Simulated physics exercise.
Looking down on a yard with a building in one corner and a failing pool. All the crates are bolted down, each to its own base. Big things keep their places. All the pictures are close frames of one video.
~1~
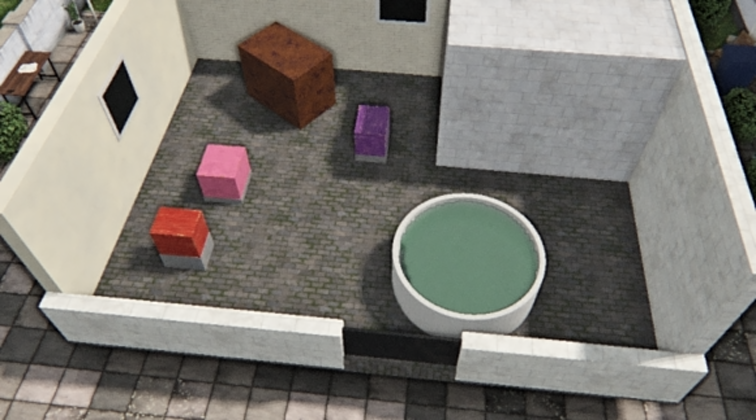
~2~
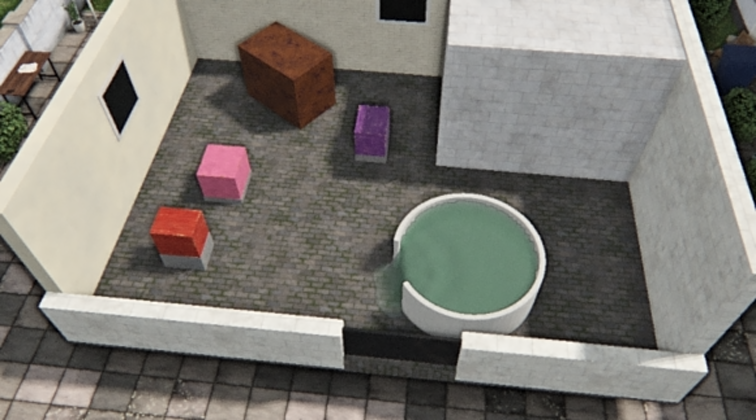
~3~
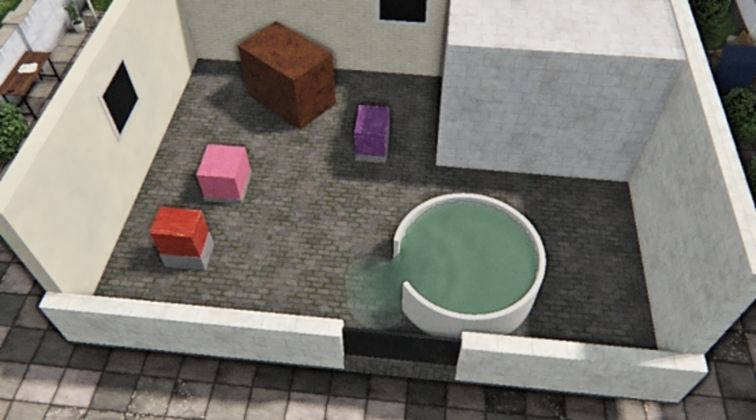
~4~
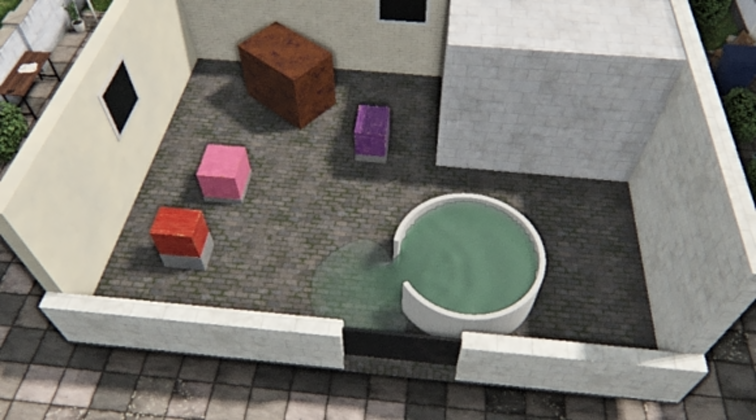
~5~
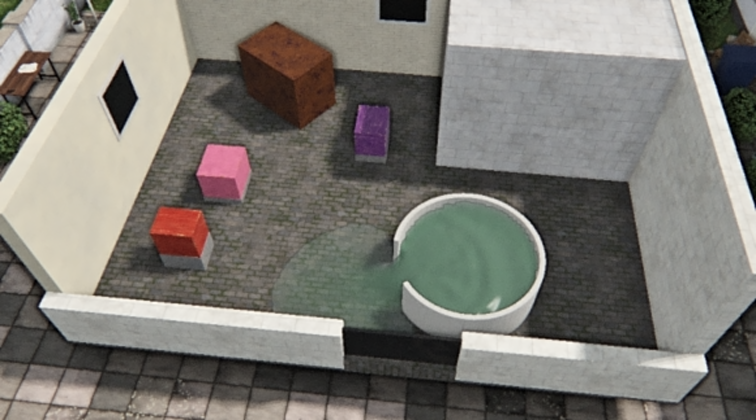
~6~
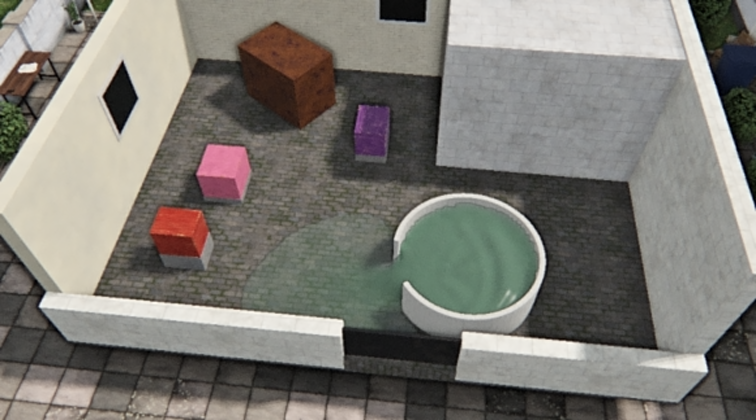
Greenish water sat still in a round white pool in a walled yard, then poured out through a gap in its left side and spread leftward across the paving toward the coloured blocks.
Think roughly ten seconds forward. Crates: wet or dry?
Purple crate, dry; red crate, dry; pink crate, wet.
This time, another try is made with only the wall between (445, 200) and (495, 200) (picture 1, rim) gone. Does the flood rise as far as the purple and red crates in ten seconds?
Purple gets drenched; red stays untouched.
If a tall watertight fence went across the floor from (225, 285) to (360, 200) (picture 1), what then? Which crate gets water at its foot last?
I'd go with the one in purple.
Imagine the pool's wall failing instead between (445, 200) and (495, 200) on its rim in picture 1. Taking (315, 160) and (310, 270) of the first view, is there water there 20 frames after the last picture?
Going point by point, the first is waterlogged and the second is high and dry.
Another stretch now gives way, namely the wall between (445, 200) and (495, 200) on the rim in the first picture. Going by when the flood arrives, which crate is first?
My pick is the purple one.
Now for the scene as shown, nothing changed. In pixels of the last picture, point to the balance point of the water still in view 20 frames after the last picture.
I'd put my finger on (332, 267).
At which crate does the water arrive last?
The crate marked purple.
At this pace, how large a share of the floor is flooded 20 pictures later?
Near 40 in a hundred.
A moment on, water covers 25 % of the floor; the purple crate not reached, the red crate water round its plinth, the pink crate water round its plinth.
Next, water covers 30 % of the floor; the purple crate not reached, the red crate water round its plinth, the pink crate water round its plinth.
Then, water covers 40 % of the floor; the purple crate water round its plinth, the red crate water round its plinth, the pink crate water round its plinth.
Later, water covers 60 % of the floor; the purple crate water round its plinth, the red crate water round its plinth, the pink crate water round its plinth.
In the end, water covers 85 % of the floor; the purple crate stayed above the water, the red crate stayed above the water, the pink crate was topped.
